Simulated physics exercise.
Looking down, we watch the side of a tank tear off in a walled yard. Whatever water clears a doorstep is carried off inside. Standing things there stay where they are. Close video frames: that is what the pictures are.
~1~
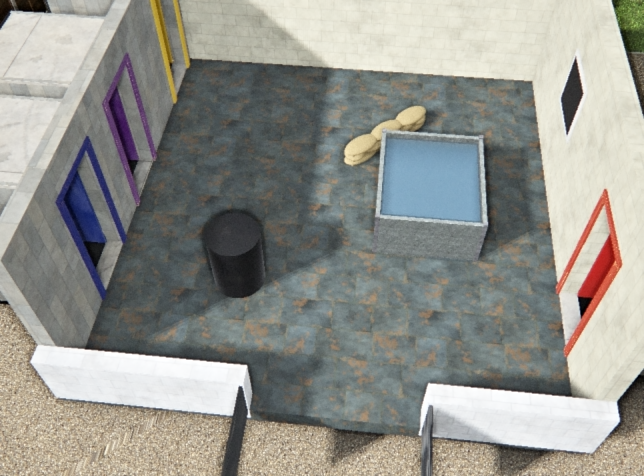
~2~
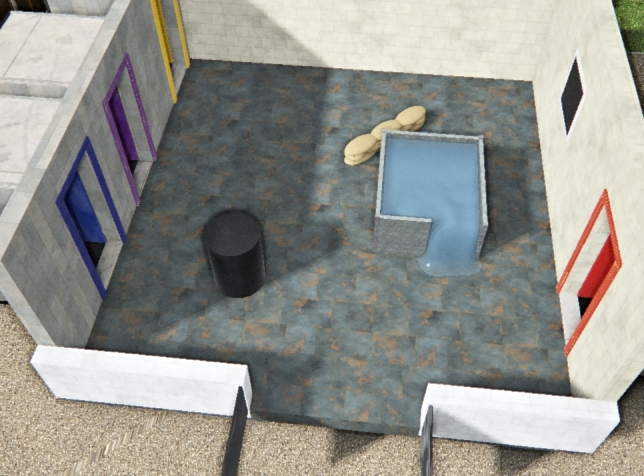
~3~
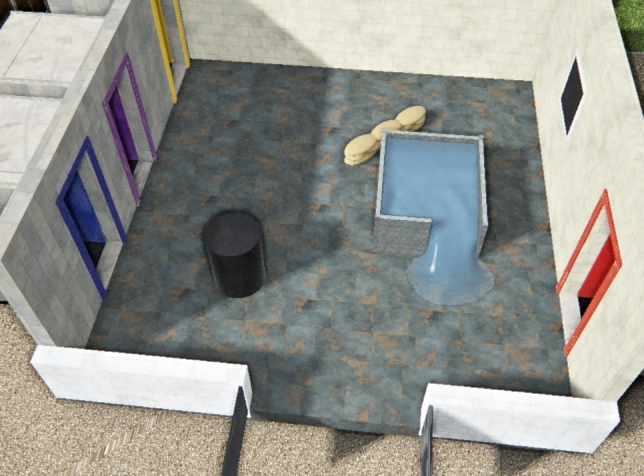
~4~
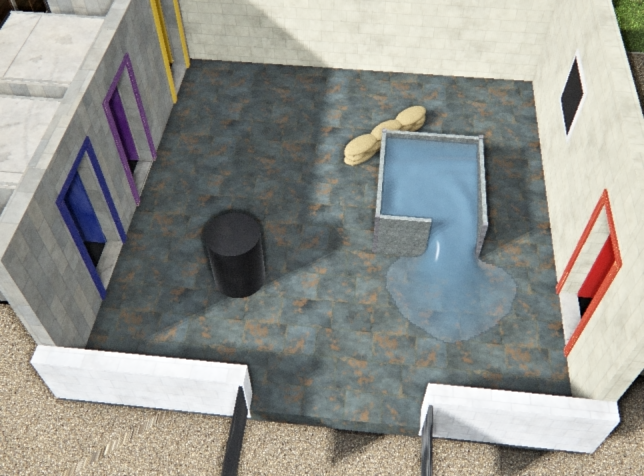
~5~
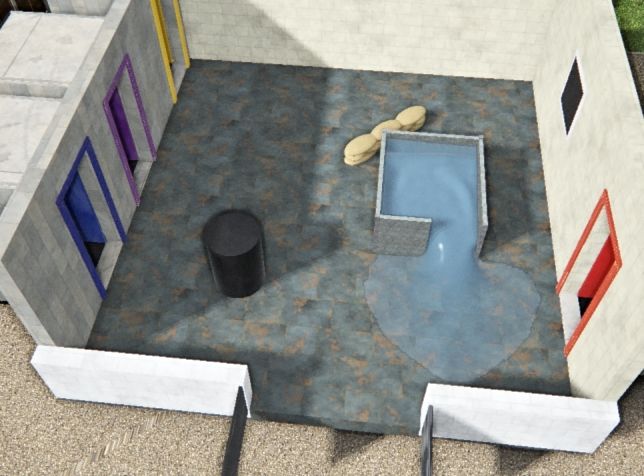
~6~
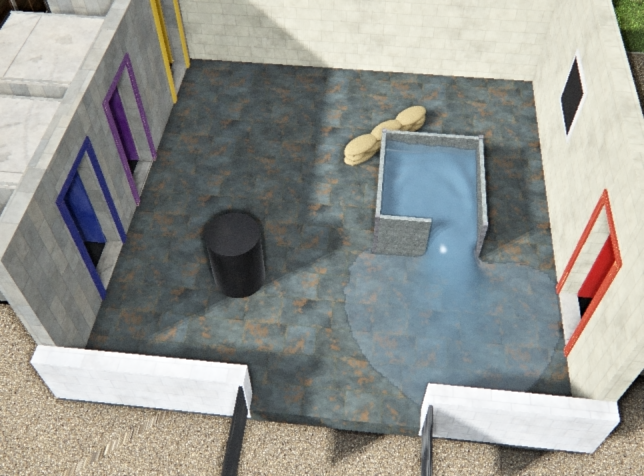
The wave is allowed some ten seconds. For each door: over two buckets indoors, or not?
Purple door: Little enough water, blue door: Little enough water, yellow door: Little enough water, red door: Too much water.
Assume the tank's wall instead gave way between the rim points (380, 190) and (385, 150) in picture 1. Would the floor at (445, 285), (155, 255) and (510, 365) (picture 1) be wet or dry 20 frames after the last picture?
So: Spared, then wetted, then spared.
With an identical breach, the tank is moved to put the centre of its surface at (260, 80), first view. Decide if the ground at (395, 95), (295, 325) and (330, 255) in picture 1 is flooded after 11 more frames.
Points in turn: Not reached; inundated; inundated.
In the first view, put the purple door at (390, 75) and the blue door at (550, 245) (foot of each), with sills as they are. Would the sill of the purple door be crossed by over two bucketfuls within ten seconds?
In that case the purple one stays unflooded.
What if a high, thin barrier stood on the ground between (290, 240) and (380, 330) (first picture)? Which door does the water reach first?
That would be the red-painted one.
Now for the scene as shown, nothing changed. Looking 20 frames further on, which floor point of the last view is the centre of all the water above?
At about (446, 284).
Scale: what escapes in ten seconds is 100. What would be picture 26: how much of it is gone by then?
Roughly 45 %.
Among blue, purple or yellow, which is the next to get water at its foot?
The one in blue.
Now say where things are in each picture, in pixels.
In the first frame, the water tank at (431, 179) is whole and still.
In the second frame, water pours out at (451, 246) and has run to (475, 270).
In the third frame, water pours out at (451, 246) and has run to (439, 300).
In the fourth frame, the front is at (465, 336), out from the gap at (451, 247).
In the fifth frame, the front is at (465, 375), out from the gap at (451, 247).
In the sixth frame, water pours out at (451, 246) and has run to a hidden place.
A moment on, water covers 20 % of the floor; the purple door not reached, the blue door not reached, the yellow door not reached, the red door under two buckets in.
Next, water covers 20 % of the floor; the purple door not reached, the blue door not reached, the yellow door not reached, the red door over two buckets in.
Then, water covers 20 % of the floor; the purple door not reached, the blue door not reached, the yellow door not reached, the red door far over two buckets in.
Later, water covers 35 % of the floor; the purple door not reached, the blue door wet at the sill, nothing in, the yellow door not reached, the red door far over two buckets in.
In the end, water covers 50 % of the floor; the purple door wet at the sill, nothing in, the blue door wet at the sill, nothing in, the yellow door not reached, the red door far over two buckets in.
